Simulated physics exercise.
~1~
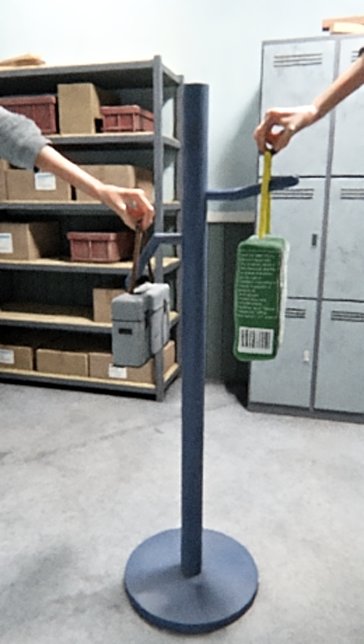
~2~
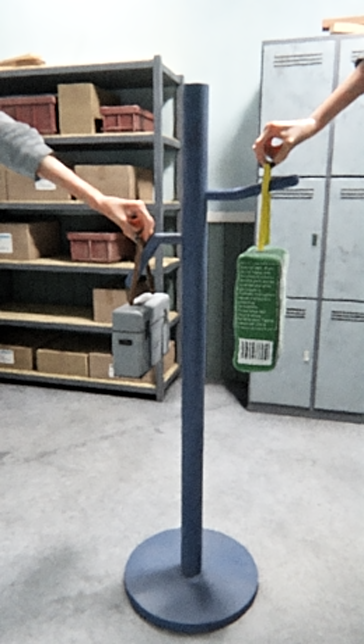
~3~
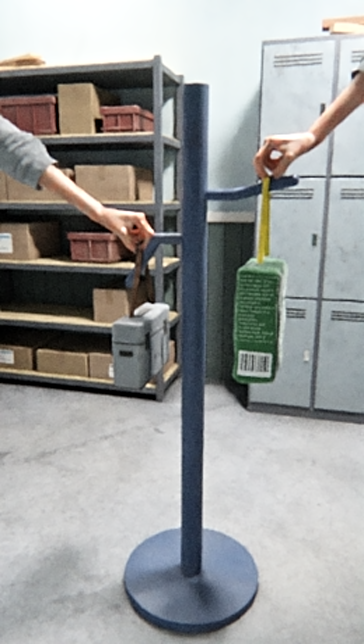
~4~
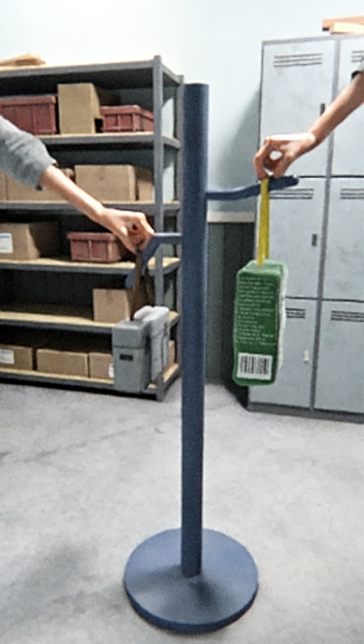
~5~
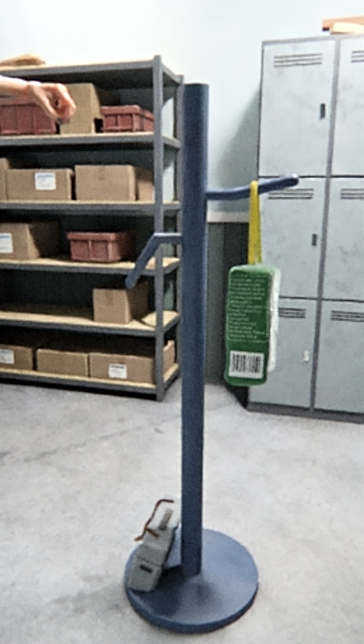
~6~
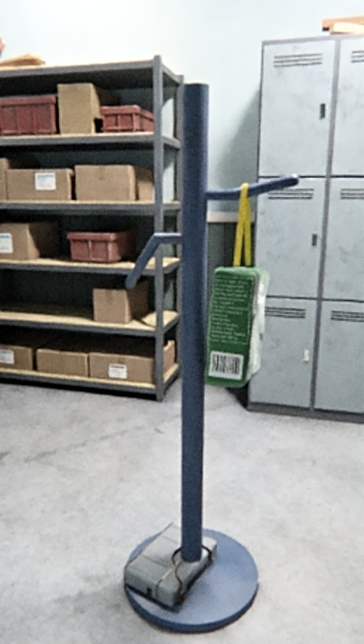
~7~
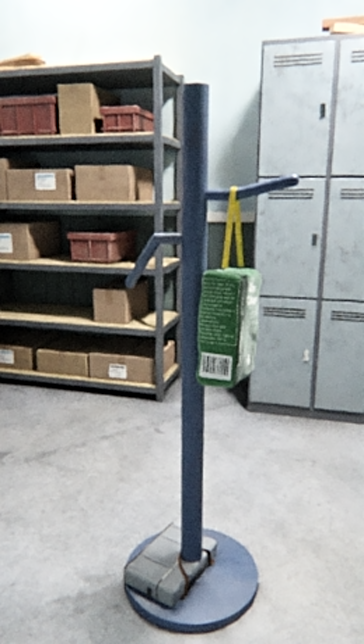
In the video, two hands lower a grey case and a green sack by their loops onto the pegs of a blue stand and let go. The case drops onto the stand's base and ends on its side, while the sack slides left along its peg and stays hanging.
